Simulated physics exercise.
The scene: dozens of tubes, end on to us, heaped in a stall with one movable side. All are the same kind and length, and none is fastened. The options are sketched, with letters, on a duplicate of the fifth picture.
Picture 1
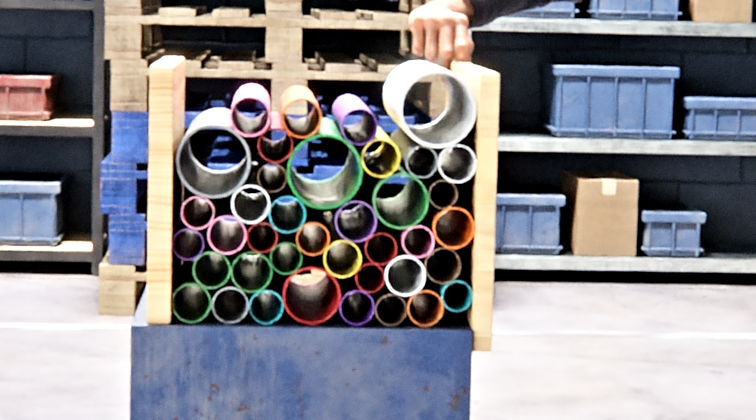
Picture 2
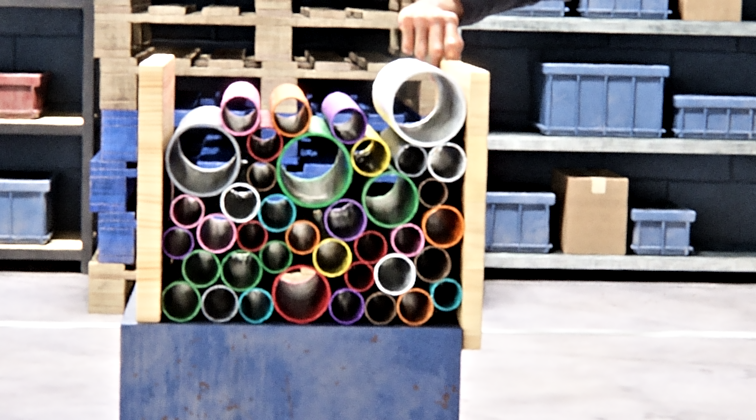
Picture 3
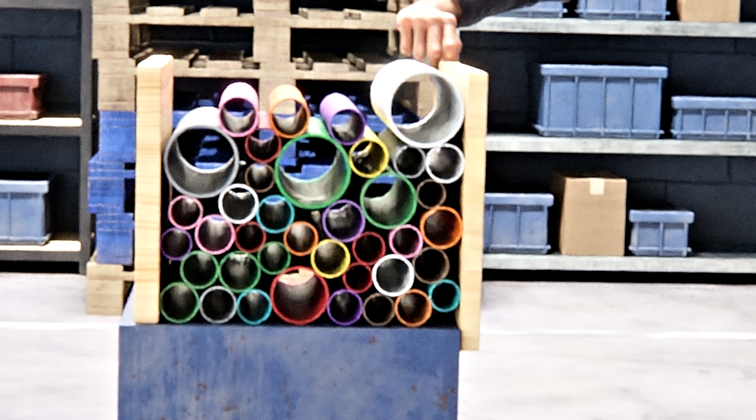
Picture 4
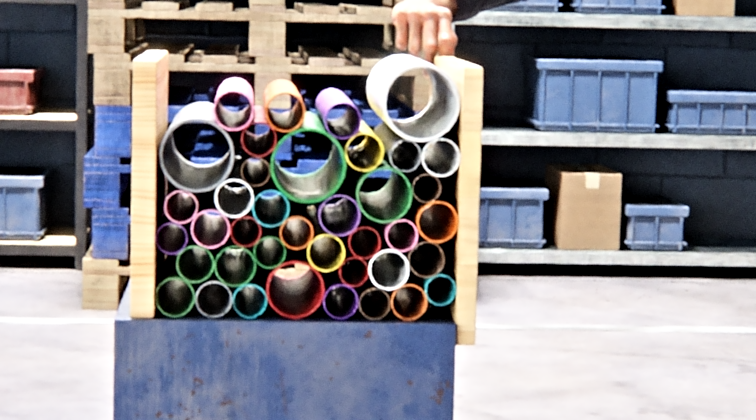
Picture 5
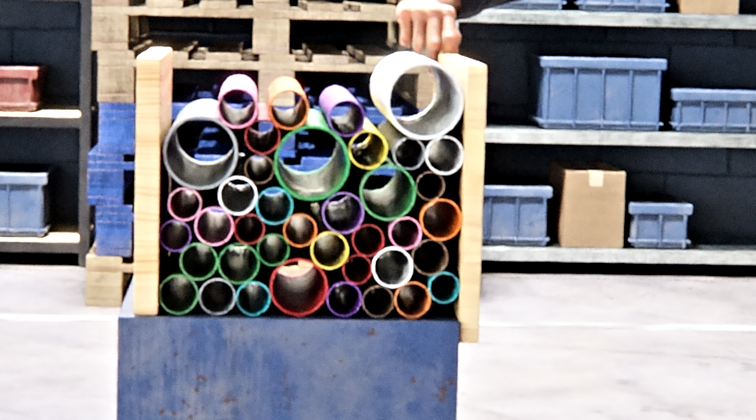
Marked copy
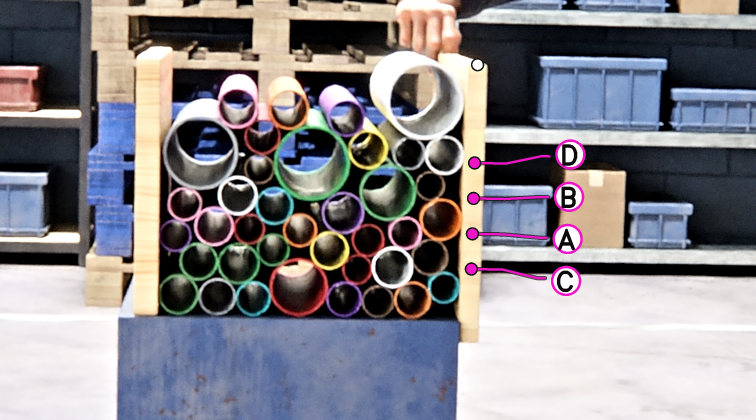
A hand gripping the top right of an open-fronted stall stays nearly still as the view, level and facing the tube ends, shifts slightly so everything slides a little left, then barely wavers. Dozens of tubes rimmed in green, purple, pink, red, orange and white lie heaped between pale wooden side boards on a scuffed blue base. Pallets stand behind, shelves of blue bins flank them, and the tubes show no clear movement within the heap.
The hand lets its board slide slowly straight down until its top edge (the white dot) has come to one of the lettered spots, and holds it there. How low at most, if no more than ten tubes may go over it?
It can be let down to C.
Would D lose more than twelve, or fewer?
Fewer than twelve.
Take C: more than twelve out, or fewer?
At C, fewer than twelve.
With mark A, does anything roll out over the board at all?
Yes.
On the copy, A at (472, 234); B at (473, 199); C at (471, 269); D at (474, 163); the white dot at (477, 65).
On C. First, top of the board (464, 161).
Then, top of the board (461, 265).
Finally, top of the board (461, 268), nine out over the board.
By contrast, A two out over the board; B none out over the board; D none out over the board.
